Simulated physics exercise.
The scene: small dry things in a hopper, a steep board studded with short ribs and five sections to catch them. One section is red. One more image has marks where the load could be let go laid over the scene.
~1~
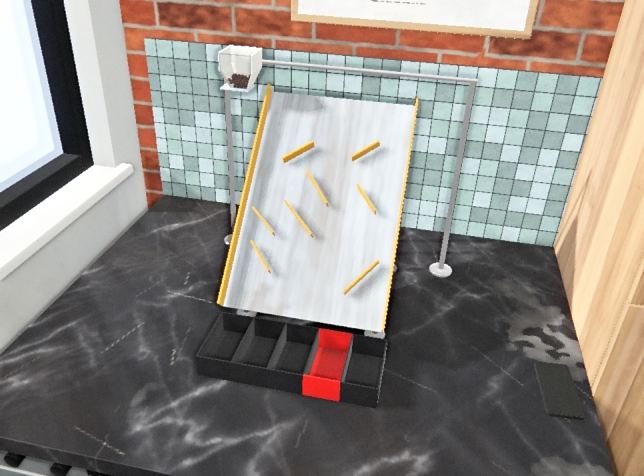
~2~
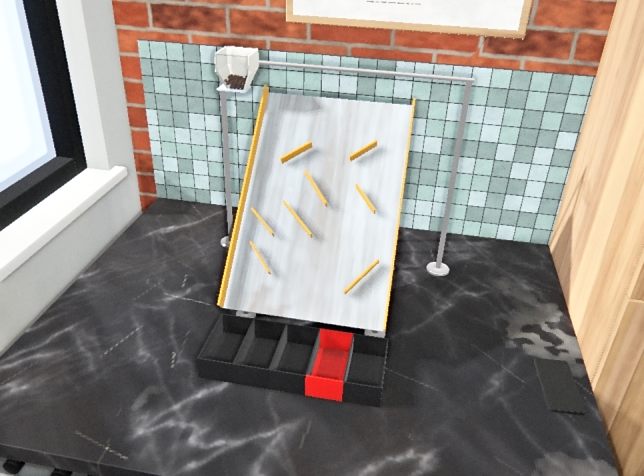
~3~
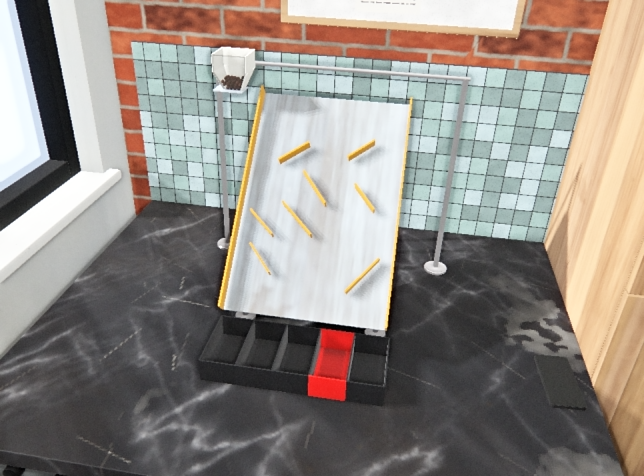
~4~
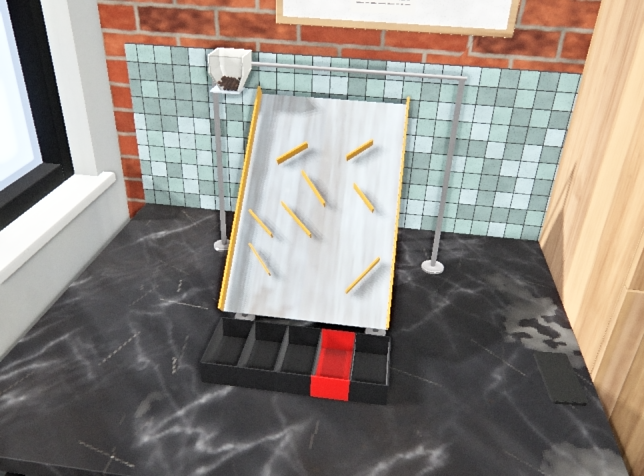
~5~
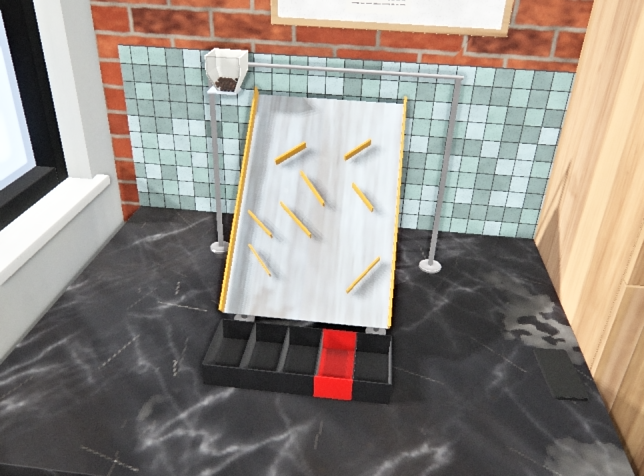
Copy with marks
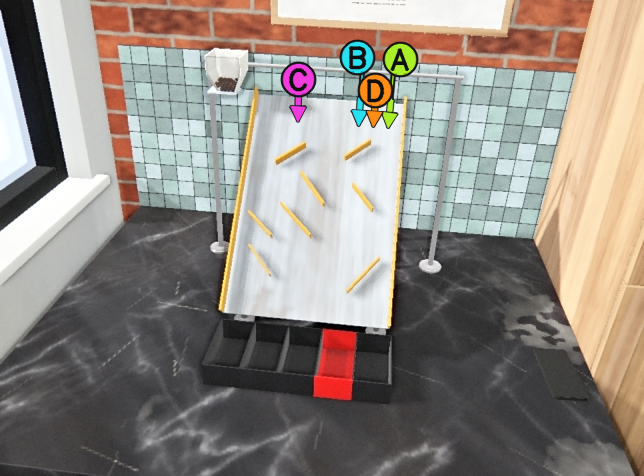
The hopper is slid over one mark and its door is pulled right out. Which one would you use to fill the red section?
Take B.
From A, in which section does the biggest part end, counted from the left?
It is the fifth one.
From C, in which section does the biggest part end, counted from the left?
The first.
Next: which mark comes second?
That is mark D.
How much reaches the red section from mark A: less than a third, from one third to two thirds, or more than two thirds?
It is less than a third.
On the marked copy, mark A meets the board at (388, 122); mark B meets the board at (358, 120); mark C meets the board at (297, 116); mark D meets the board at (373, 121).
With A, a stray few in the red section, nearly all in other sections.
With B, about two thirds in the red section, about a third in other sections.
With C, a stray few in the red section, nearly all in other sections.
With D, about a third in the red section, about two thirds in other sections, a stray few outside the box.
